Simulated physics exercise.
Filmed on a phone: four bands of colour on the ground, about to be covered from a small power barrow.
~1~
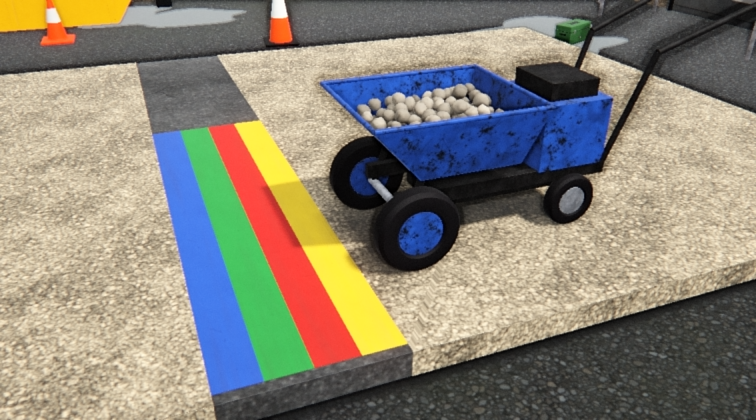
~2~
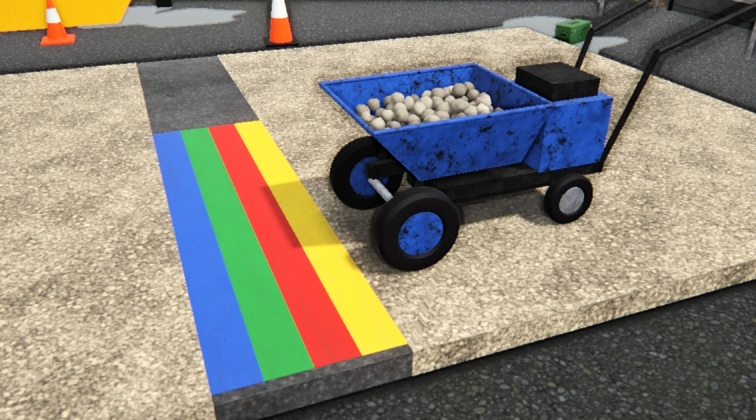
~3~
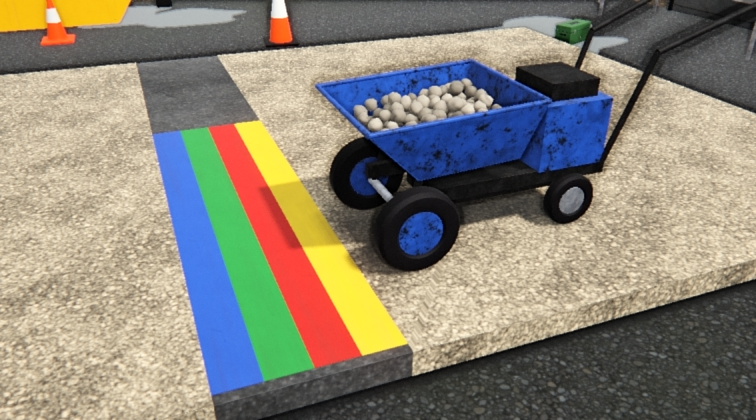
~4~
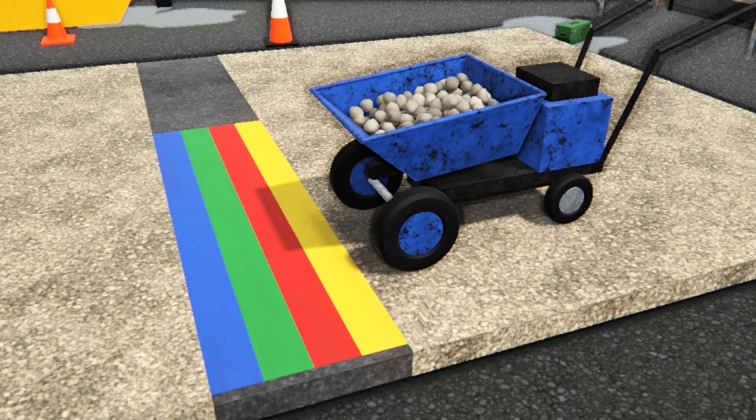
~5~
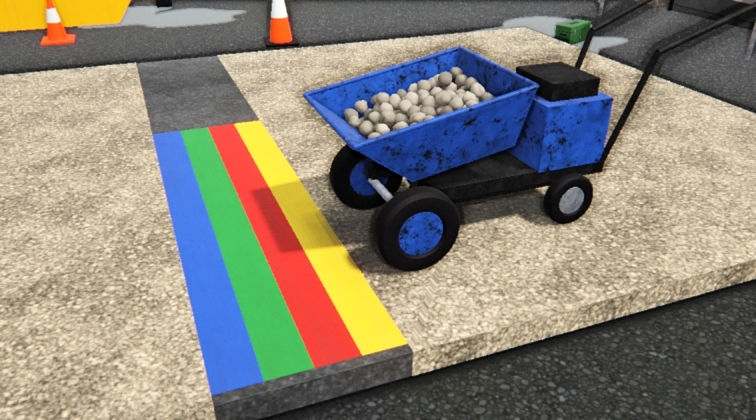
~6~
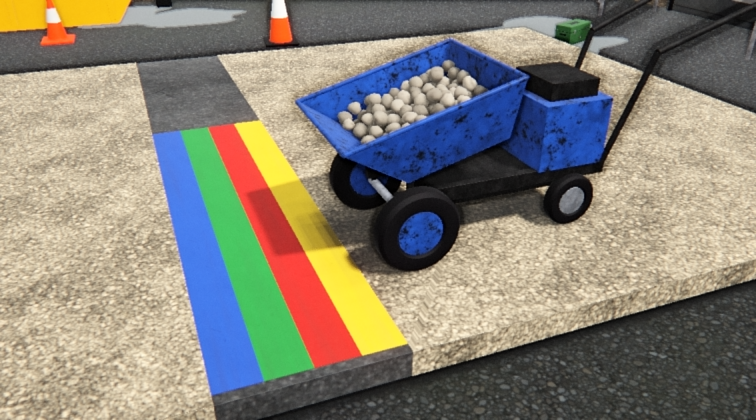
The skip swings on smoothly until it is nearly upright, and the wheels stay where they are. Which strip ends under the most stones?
Most covered: The green band.
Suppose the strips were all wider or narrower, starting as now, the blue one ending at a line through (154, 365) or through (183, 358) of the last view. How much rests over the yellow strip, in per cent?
First some 0, then 0 per cent.
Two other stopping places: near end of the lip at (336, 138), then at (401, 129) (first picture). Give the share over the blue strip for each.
Roughly 30 per cent, and 20 per cent.
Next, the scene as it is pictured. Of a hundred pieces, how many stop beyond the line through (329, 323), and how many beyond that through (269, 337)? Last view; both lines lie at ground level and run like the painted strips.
Roughly 70 per cent, and 40 per cent.
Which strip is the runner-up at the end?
In second place: Blue.
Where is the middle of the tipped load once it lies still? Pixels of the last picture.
Close to (232, 261).
Shortly afterwards, skip tipped steeply; the whole lot in the skip.
Next, skip tipped right over; near two thirds in the skip; a little over the red strip; near a quarter over the green strip; a little over the blue strip.
Some moments later, skip tipped right over; near a quarter in the skip; a little over the red strip; near a third over the green strip; near a quarter over the blue strip; a little off the paint.
In the end, skip tipped right over; near a quarter in the skip; none at all over the yellow strip; a little over the red strip; near a third over the green strip; near a quarter over the blue strip; a little off the paint.
